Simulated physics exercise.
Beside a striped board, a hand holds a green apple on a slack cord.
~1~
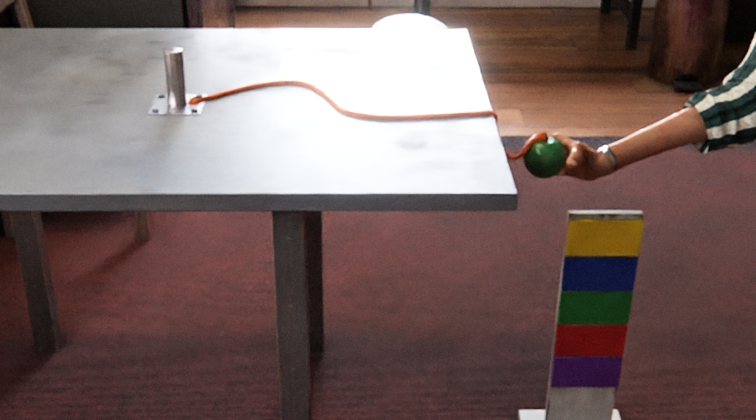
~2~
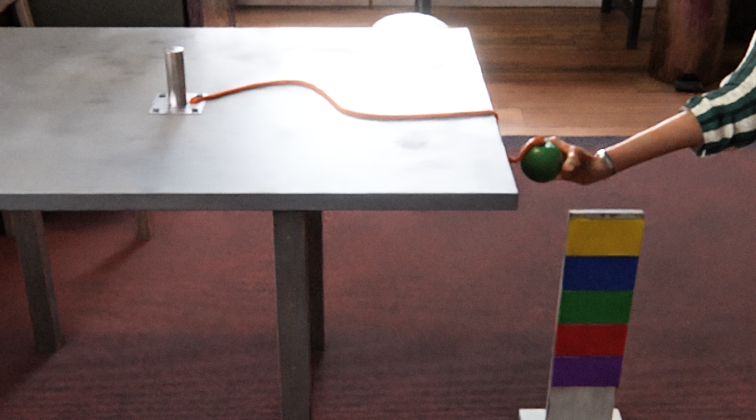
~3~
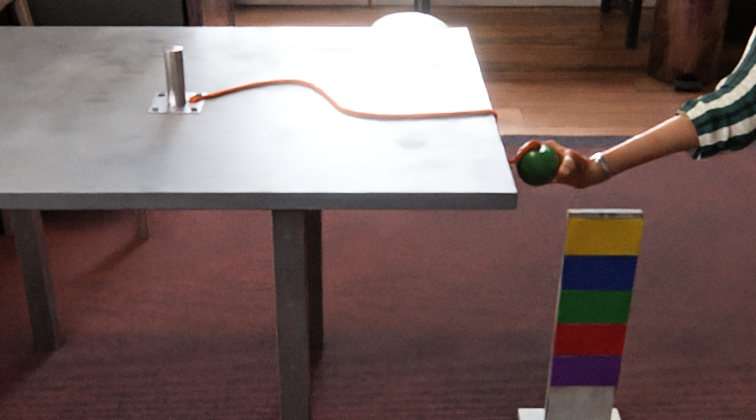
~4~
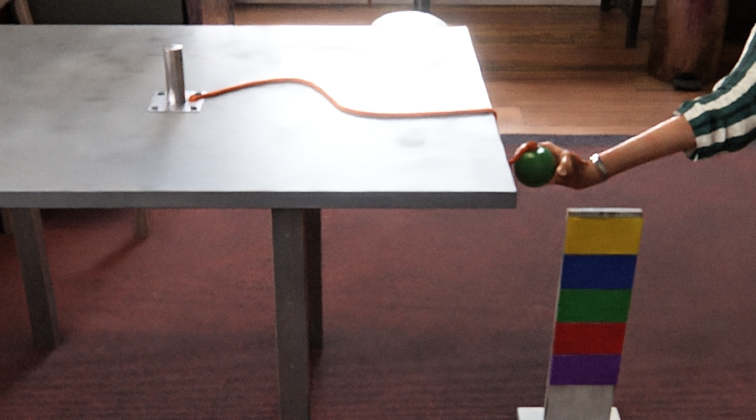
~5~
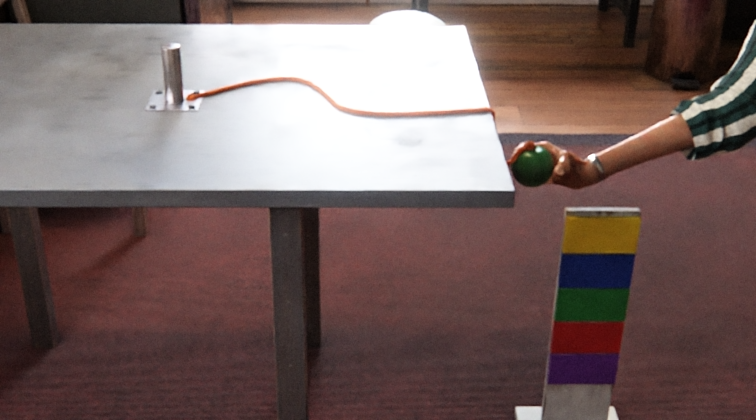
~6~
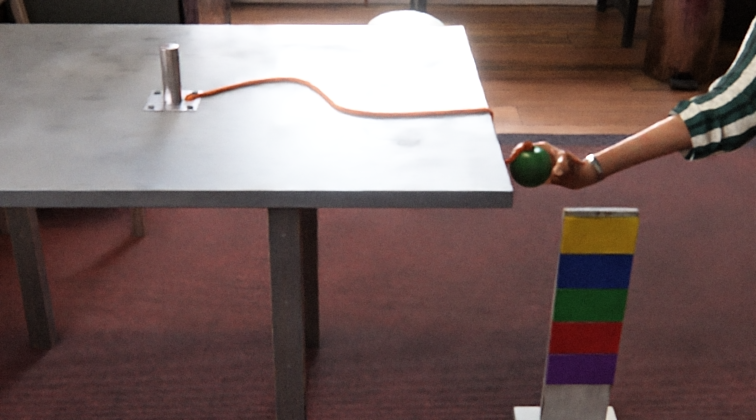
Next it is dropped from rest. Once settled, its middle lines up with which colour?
It lines up with the blue band.
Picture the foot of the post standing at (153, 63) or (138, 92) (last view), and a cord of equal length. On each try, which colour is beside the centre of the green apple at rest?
In turn, yellow and then yellow.
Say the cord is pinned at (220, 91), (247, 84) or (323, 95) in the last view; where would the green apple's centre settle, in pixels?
Near (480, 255), then (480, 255), then (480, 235).
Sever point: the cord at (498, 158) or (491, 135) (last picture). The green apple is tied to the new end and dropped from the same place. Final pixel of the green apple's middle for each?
Try 1: (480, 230); try 2: (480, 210).
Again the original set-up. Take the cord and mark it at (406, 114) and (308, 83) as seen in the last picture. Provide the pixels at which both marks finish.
The first at (469, 98), the second at (329, 99).
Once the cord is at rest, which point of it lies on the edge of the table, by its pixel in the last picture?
Near pixel (427, 113).
Soon after, apple near (449, 257); level with blue.
After that, apple near (489, 264); level with blue.
In the end, apple near (478, 264); level with blue. Its centre hangs level with the blue band.
